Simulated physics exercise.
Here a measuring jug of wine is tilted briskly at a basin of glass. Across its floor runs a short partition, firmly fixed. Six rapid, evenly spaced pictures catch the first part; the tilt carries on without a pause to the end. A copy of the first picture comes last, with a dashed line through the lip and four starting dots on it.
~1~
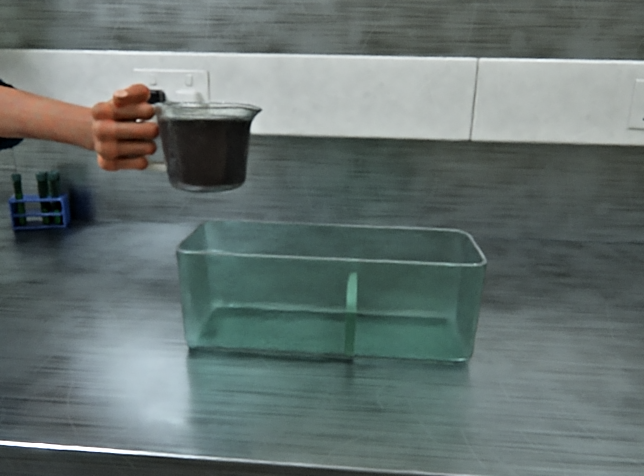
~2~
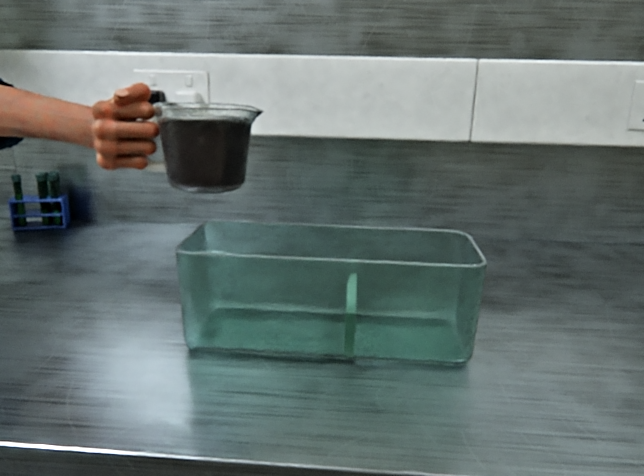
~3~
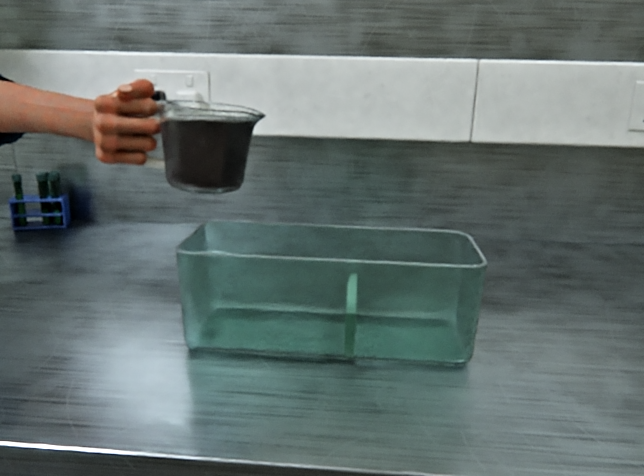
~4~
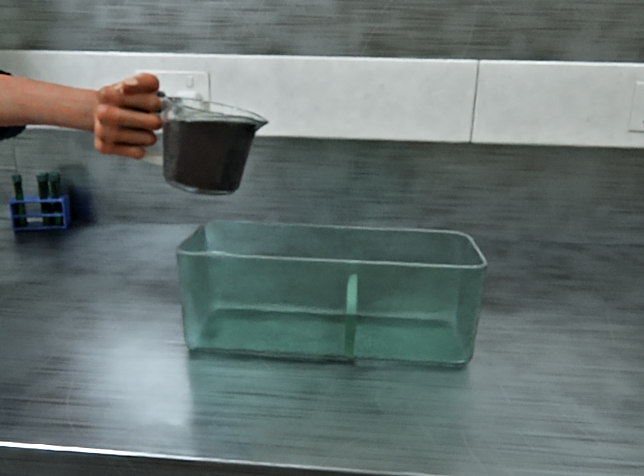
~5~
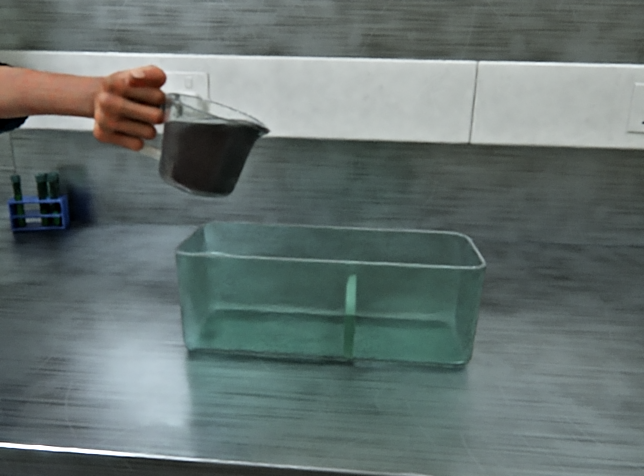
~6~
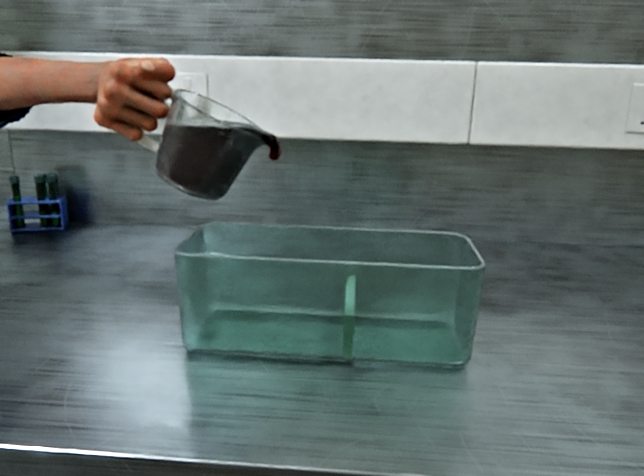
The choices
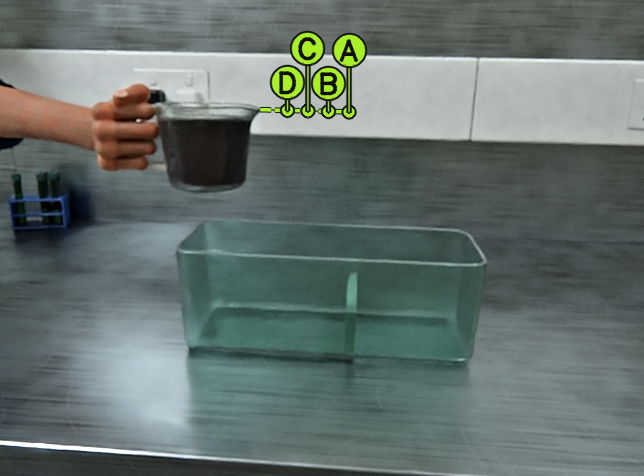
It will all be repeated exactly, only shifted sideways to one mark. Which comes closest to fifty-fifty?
C is best.
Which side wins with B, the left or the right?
The right side.
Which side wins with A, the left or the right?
More ends on the right.
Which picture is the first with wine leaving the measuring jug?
Picture 6.
On the marked copy, A at (349, 112); B at (328, 111); C at (307, 110); D at (287, 110).
With A, about 5 % ends left of the wall and 95 % right of it.
With B, about 19 % ends left of the wall and 80 % right of it.
With C, about 45 % ends left of the wall and 54 % right of it.
With D, about 88 % ends left of the wall and 11 % right of it.
